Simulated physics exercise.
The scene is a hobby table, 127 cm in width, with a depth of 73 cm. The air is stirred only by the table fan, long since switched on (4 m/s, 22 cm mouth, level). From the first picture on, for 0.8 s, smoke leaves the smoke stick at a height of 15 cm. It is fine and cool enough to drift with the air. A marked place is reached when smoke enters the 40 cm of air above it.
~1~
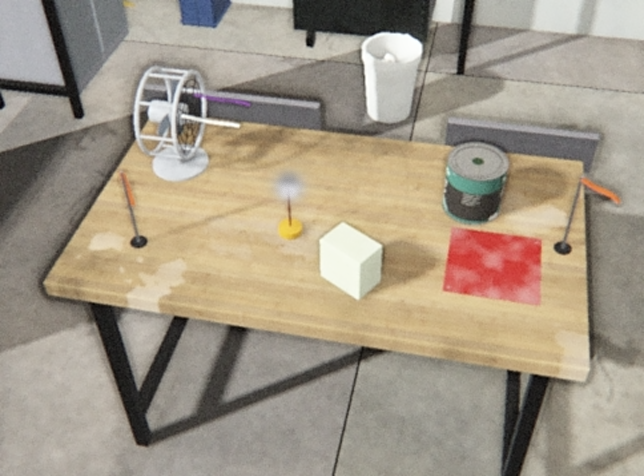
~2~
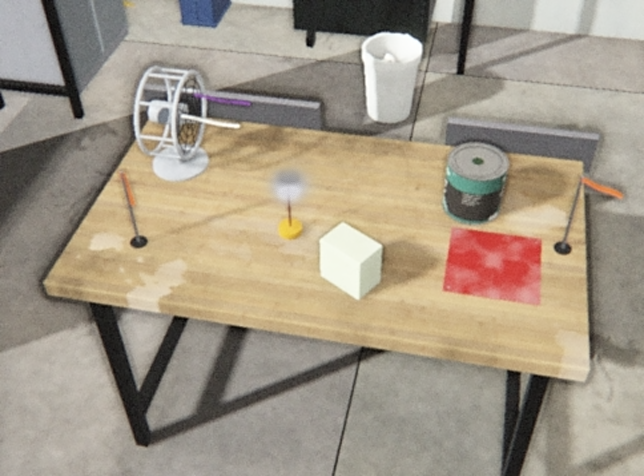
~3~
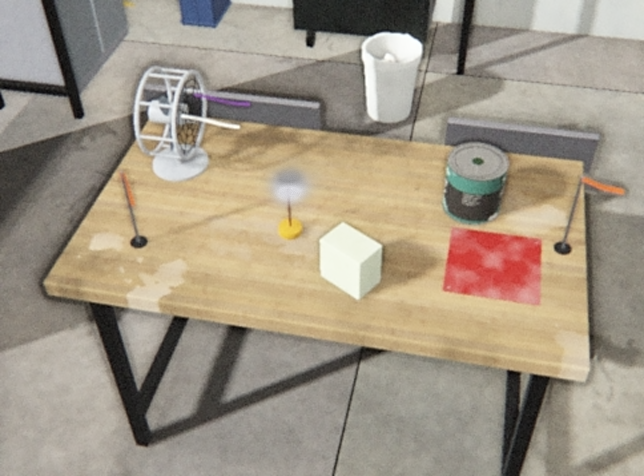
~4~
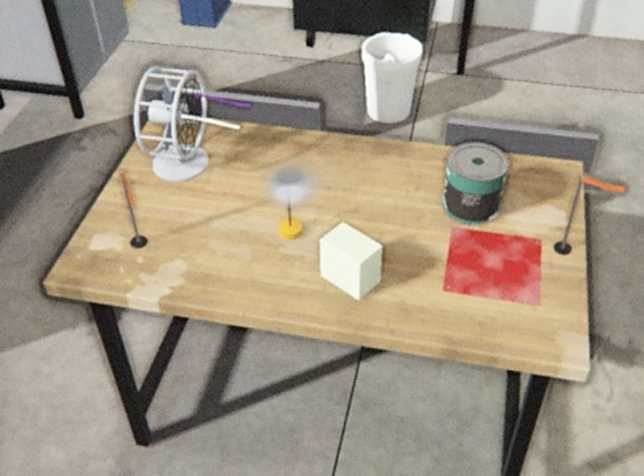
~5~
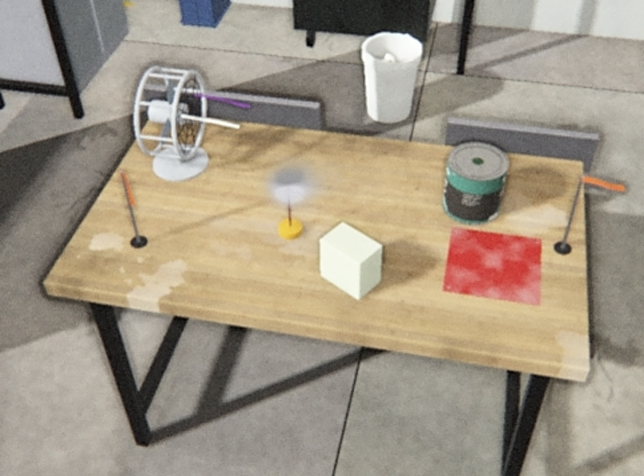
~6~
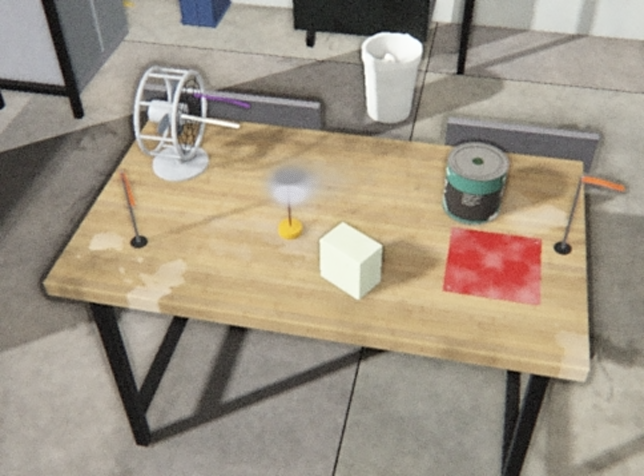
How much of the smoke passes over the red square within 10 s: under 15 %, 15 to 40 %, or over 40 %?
The share reaching it is over 40 %.
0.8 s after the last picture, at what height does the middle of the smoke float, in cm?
About 8 cm.
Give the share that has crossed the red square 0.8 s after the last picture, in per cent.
Some 40 per cent.
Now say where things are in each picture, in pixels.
In the first frame, the smoke is thickest near (289, 186), the smoke stick stands at (289, 196) and the table fan is at (172, 113).
In the second frame, the smoke is thickest near (289, 186) and the red square is centred on (494, 265).
In the third frame, the smoke is thickest near (289, 186), a ribbon ends at (132, 204) and a ribbon ends at (623, 192).
In the fourth frame, the smoke is thickest near (290, 186) and reaches out to (312, 180), the top of a block is at (351, 243) and the top of a tin is at (478, 161).
In the fifth frame, the smoke is thickest near (290, 186) and reaches out to (320, 183).
In the sixth frame, the smoke is thickest near (291, 186) and reaches out to (336, 181), a ribbon ends at (132, 204) and a ribbon ends at (623, 188).
Then, 0.8 s after the last picture we count, 40 % has passed over the red square, with 92 % still about or yet to come, and the middle of the rest is near (415, 212).
Then, 1.8 s after the last picture we count, 85 % has passed over the red square, with 29 % still about or yet to come, and the middle of the rest is near (583, 331).
Then, 3.8 s after the last picture we count, 86 % has passed over the red square, with 2 % still about or yet to come.
Then, 9.8 s after the last picture we count, 86 % has passed over the red square, with 0 % still about or yet to come.
